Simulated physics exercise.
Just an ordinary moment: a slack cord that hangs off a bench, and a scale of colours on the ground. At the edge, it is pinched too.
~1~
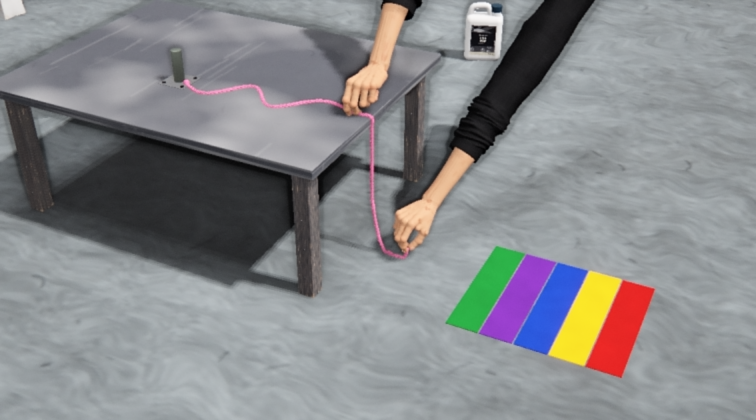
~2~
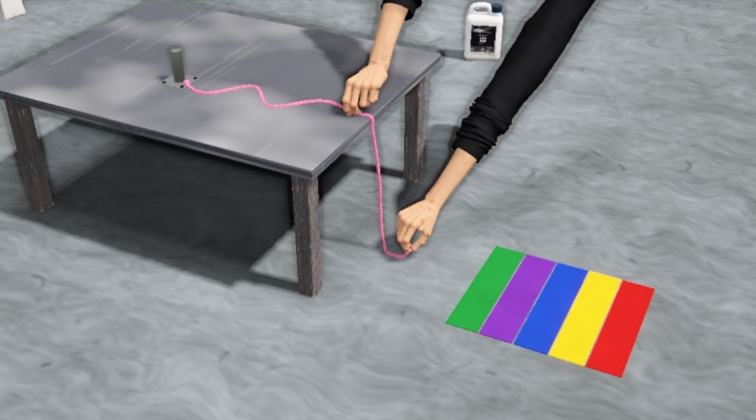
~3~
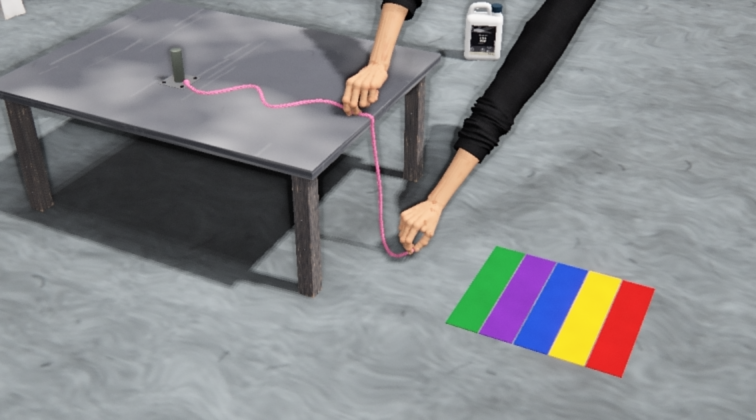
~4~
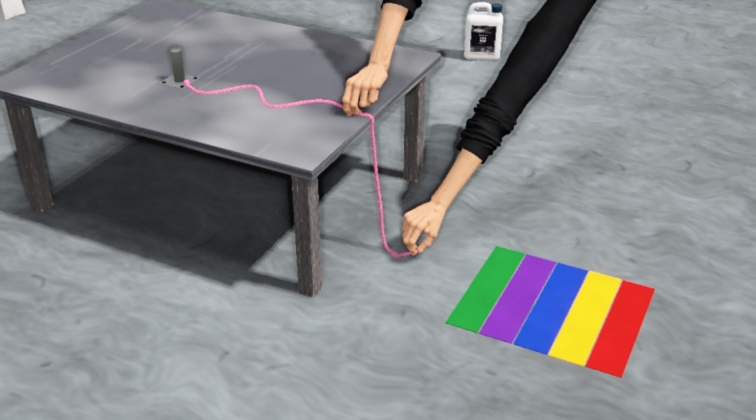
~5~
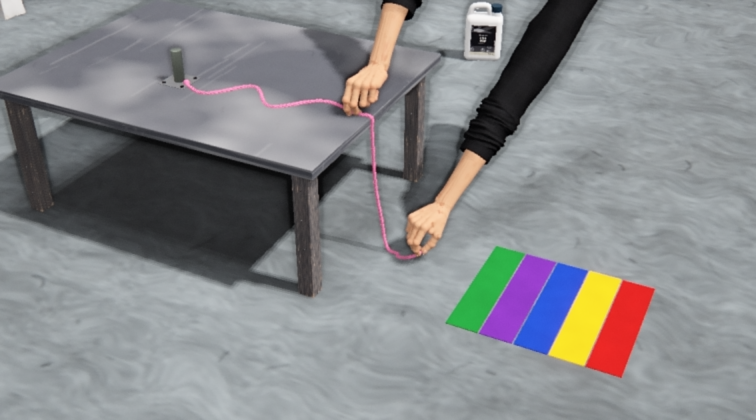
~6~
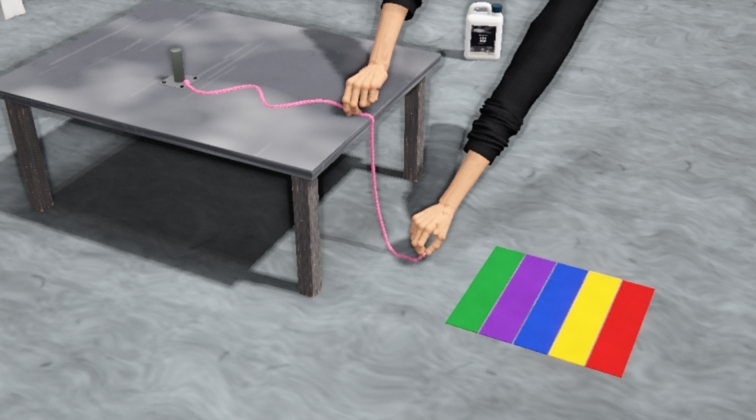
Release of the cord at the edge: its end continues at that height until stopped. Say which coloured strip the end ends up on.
It ends up on the blue strip.
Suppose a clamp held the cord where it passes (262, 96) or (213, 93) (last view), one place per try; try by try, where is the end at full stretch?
In order, the pixels are (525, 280) and (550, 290).
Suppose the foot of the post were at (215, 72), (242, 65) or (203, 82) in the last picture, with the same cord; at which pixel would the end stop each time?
About (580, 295), then (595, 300), then (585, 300).
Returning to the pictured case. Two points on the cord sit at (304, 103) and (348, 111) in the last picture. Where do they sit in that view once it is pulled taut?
(337, 113), then (383, 136).
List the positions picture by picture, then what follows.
In the first picture, end (408, 249); green (471, 312); purple (504, 323); blue (538, 333); yellow (574, 344); red (610, 355).
In the second picture, end (410, 249); cord through (202, 93) (260, 92) (304, 103) (363, 115) (379, 175) (382, 233).
In the third picture, end (413, 250).
In the fourth picture, end (417, 251); cord through (202, 93) (260, 92) (304, 103) (363, 115) (376, 175) (383, 233).
In the fifth picture, end (421, 252).
In the sixth picture, end (425, 253); cord through (202, 93) (260, 92) (304, 103) (363, 115) (373, 174) (384, 234).
Soon after, end near (491, 272); over green.
Then, end near (532, 284); over purple.
At full stretch, end near (558, 291); over blue. It halts on the blue strip.
